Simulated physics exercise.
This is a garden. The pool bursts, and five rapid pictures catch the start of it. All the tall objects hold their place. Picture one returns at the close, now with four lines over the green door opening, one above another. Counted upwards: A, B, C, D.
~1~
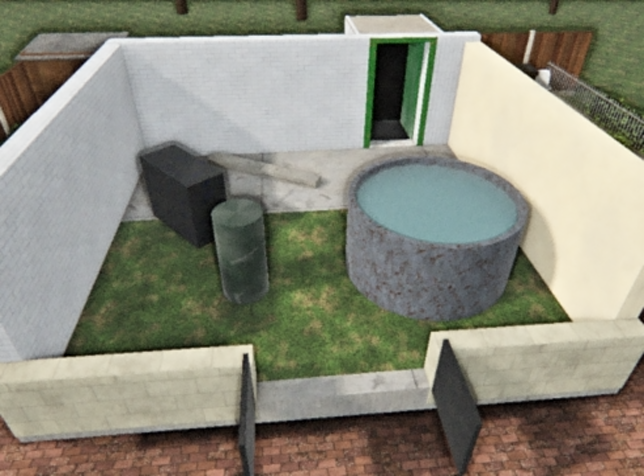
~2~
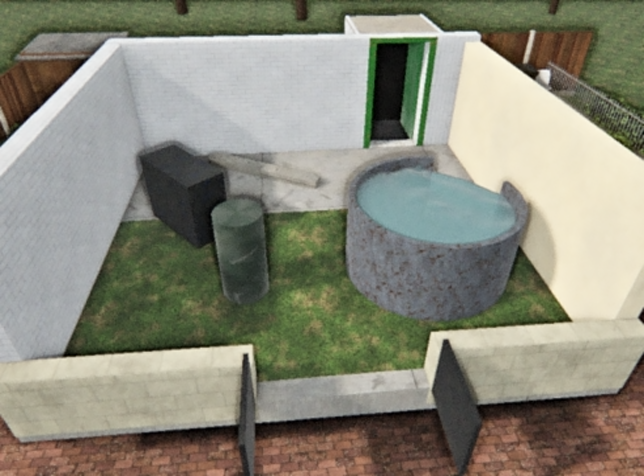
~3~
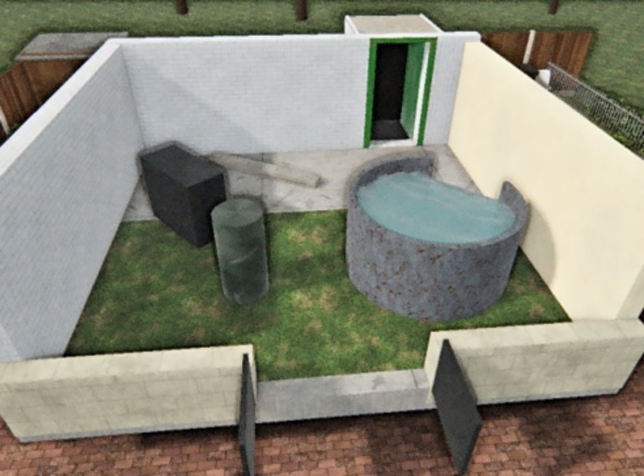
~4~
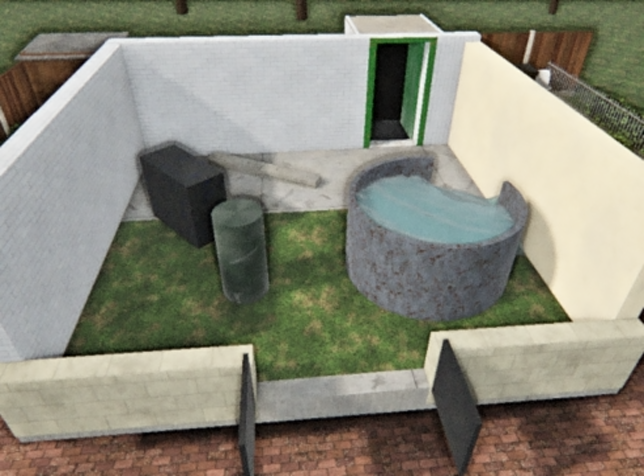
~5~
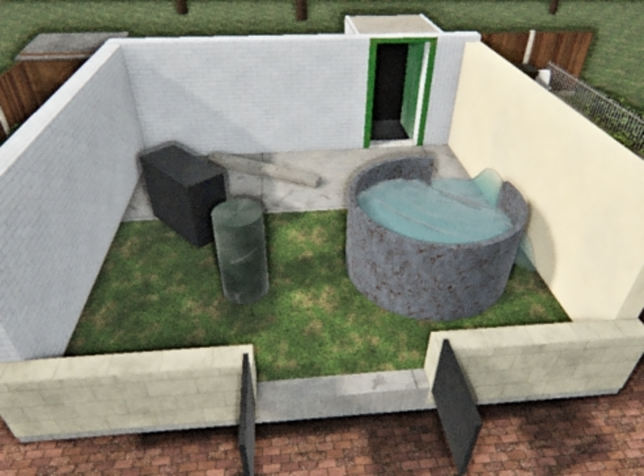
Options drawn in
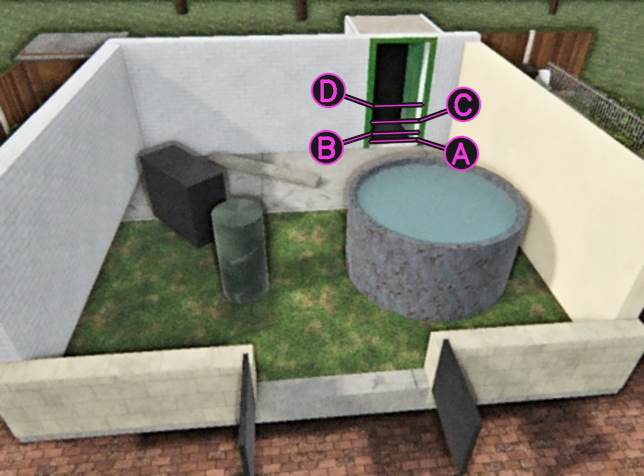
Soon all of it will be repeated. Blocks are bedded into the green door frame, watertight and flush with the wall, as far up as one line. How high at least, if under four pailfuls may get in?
C is the one.
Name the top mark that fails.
The answer is B.
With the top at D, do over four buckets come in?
No, not at all.
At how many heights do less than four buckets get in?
Two.
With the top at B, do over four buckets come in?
Yes, that goes wrong.
On the marked copy, A at (393, 140); B at (394, 133); C at (395, 121); D at (397, 105); from the bottom up A, B, C, D.
With A, dozens of bucketfuls pour in.
With B, about 14 bucketfuls get in.
With C, a bucket or two gets in.
With D, nothing gets over.
